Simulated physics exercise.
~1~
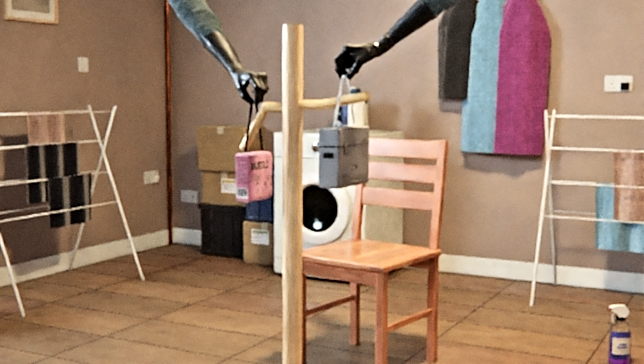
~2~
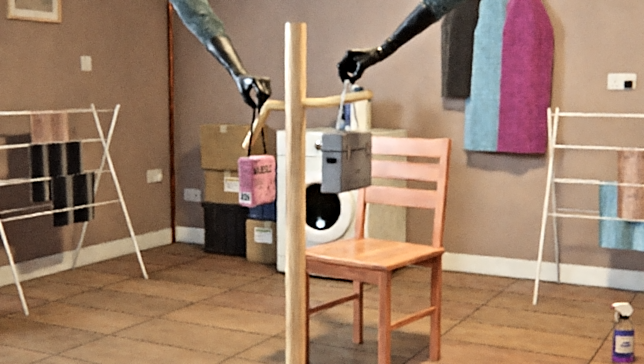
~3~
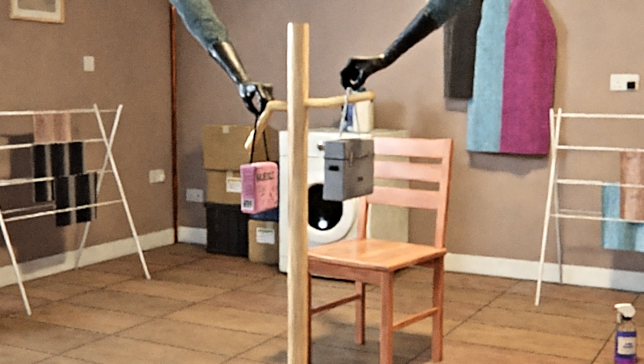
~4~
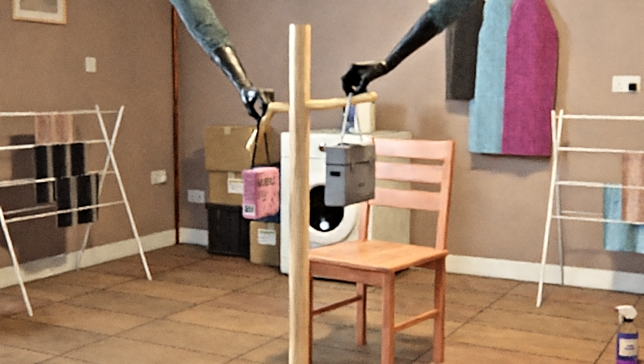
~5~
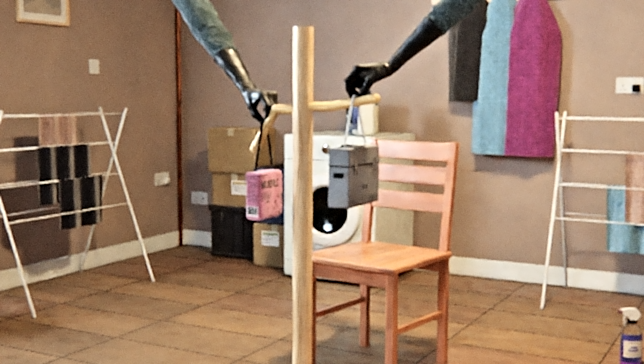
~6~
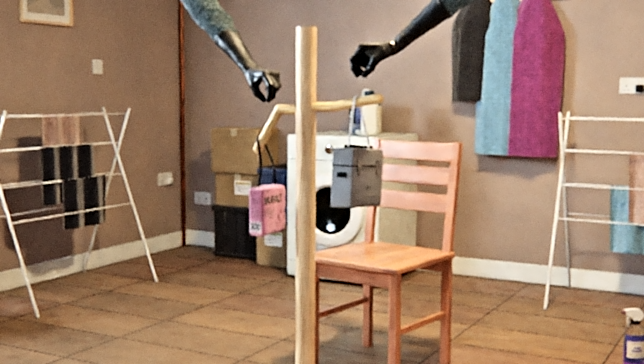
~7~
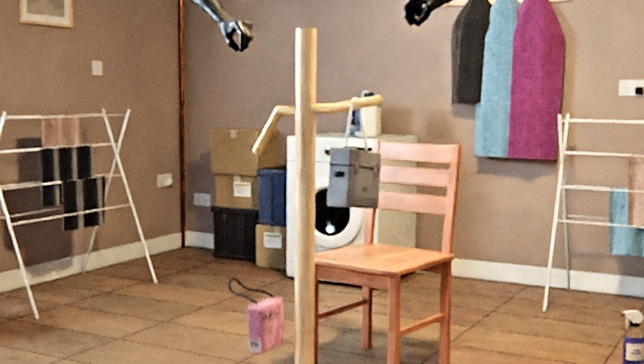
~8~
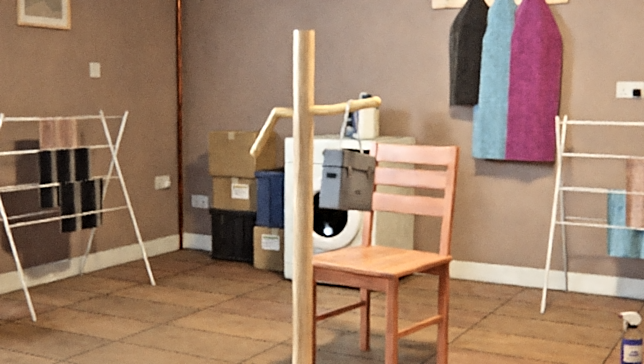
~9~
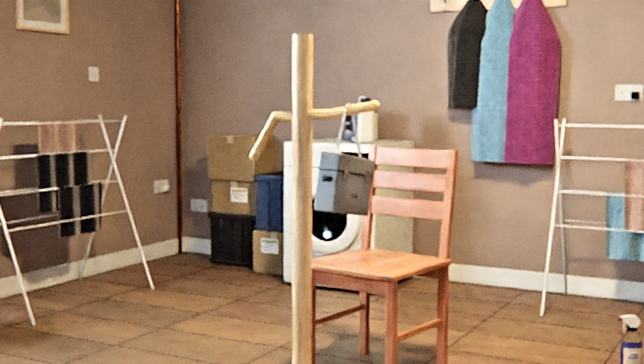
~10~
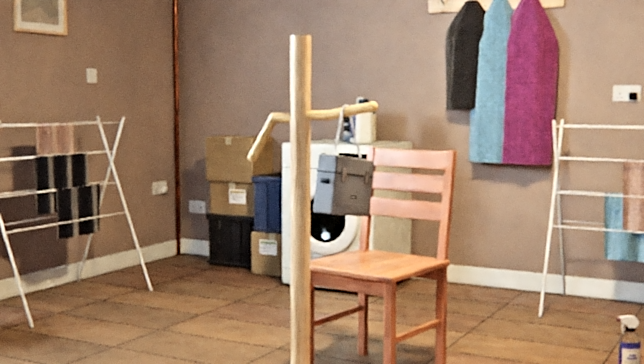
Two dark-gloved hands reach in from above, holding a pink pouch on the left and a grey case on the right beside a wooden stand, seen from the front in a laundry room. Behind are a wooden chair, a white washing machine, stacked boxes and drying racks, with three long coloured pieces hanging on the wall. The hands lower both loops onto the stand's pegs, then let go and draw away. The pink pouch slips down from the left peg and falls out of view below. The grey case tilts slightly and stays hanging from the right peg.
